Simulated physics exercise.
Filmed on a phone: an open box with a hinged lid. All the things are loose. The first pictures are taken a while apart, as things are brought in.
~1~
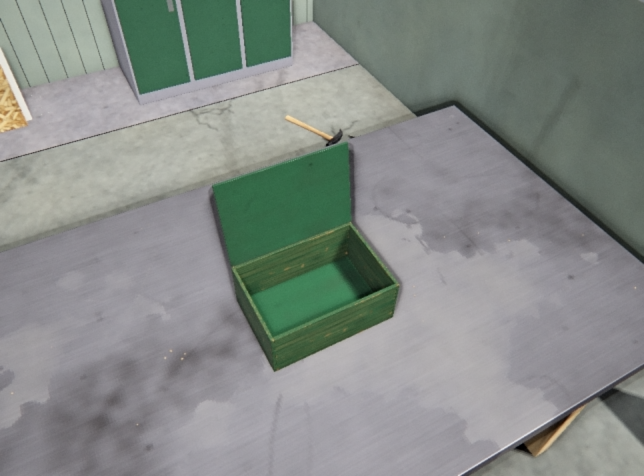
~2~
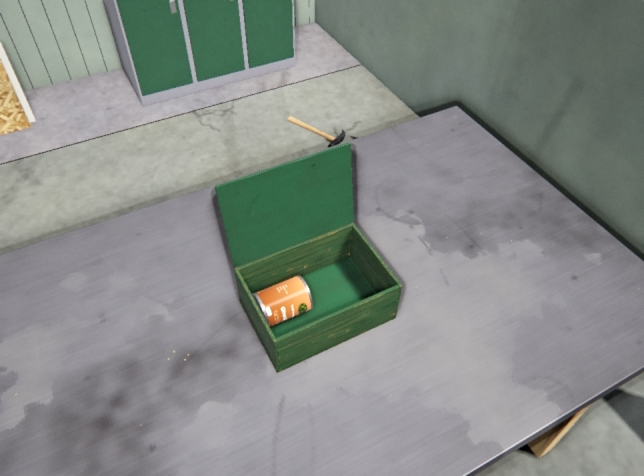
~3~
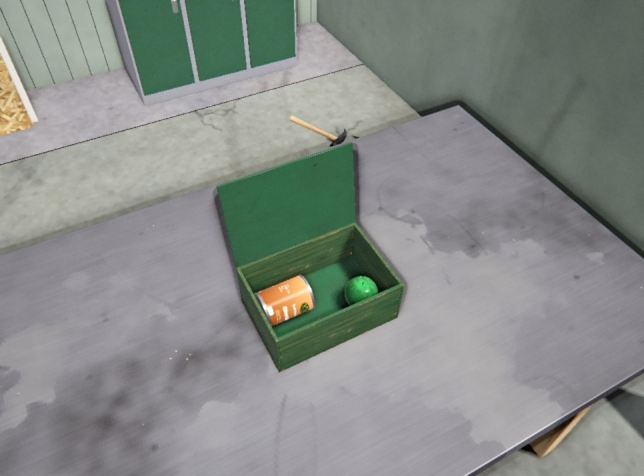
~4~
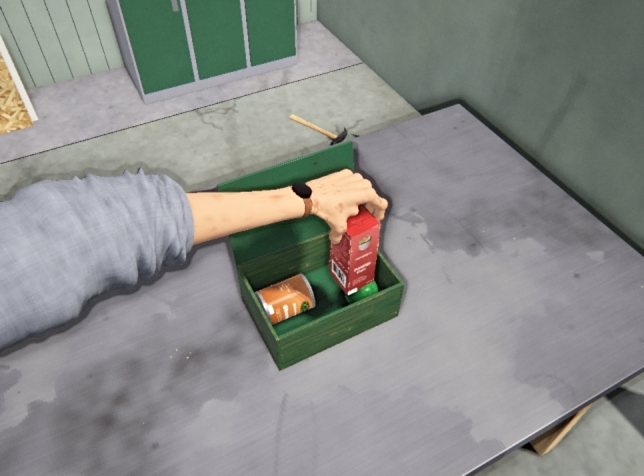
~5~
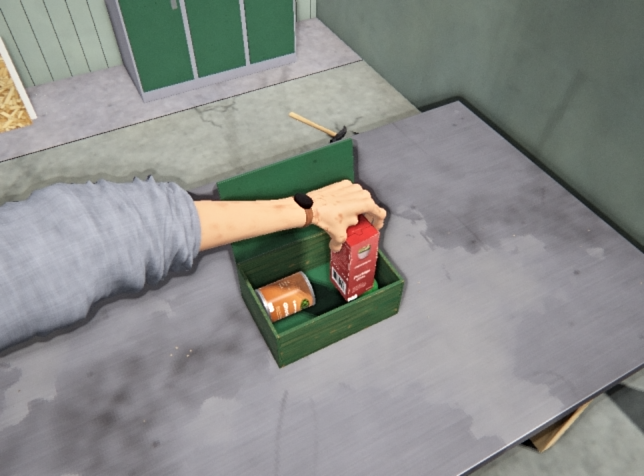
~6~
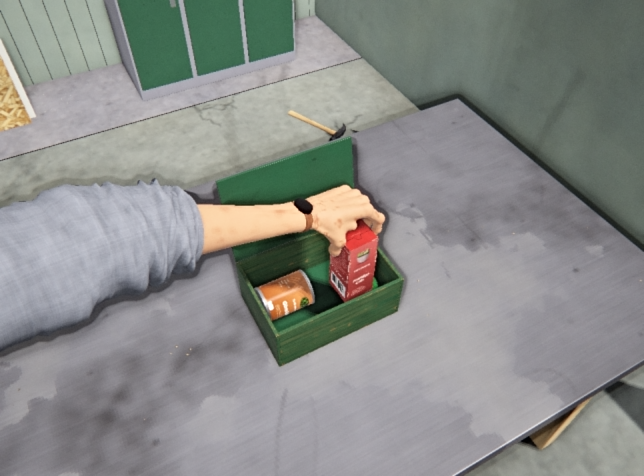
A bare forearm in a pushed-up grey-blue sleeve, with a dark wristband, reaches in from the left over an open green wooden box on a grey tabletop, seen from above. The box, first empty, gains an orange can lying at left, then a green ball at right, with a hammer and green lockers behind. The hand lowers a red carton slightly into the right side and keeps gripping it.
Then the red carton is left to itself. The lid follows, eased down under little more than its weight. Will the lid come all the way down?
As it turns out, it shuts flat.
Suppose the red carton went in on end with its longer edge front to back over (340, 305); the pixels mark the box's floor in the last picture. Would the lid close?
Then it sits on the rim.
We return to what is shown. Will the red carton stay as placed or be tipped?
The red carton ends up tilted.
Then, 0.50 s after the last picture, red carton on its side near (319, 309); green apple rolled a little.
Then, 1.50 s after the last picture, lid 68° above the rim; red carton on its side near (317, 319); green apple rolled a little; orange tin rolled a little.
Then, 1.90 s after the last picture, lid 14° above the rim; red carton on its side near (317, 319); green apple rolled a little; orange tin rolled a little.
At rest, lid shut; tipped over in the box, red carton; the other 2 in place. Seen from the same camera at the end, red carton near (317, 319).
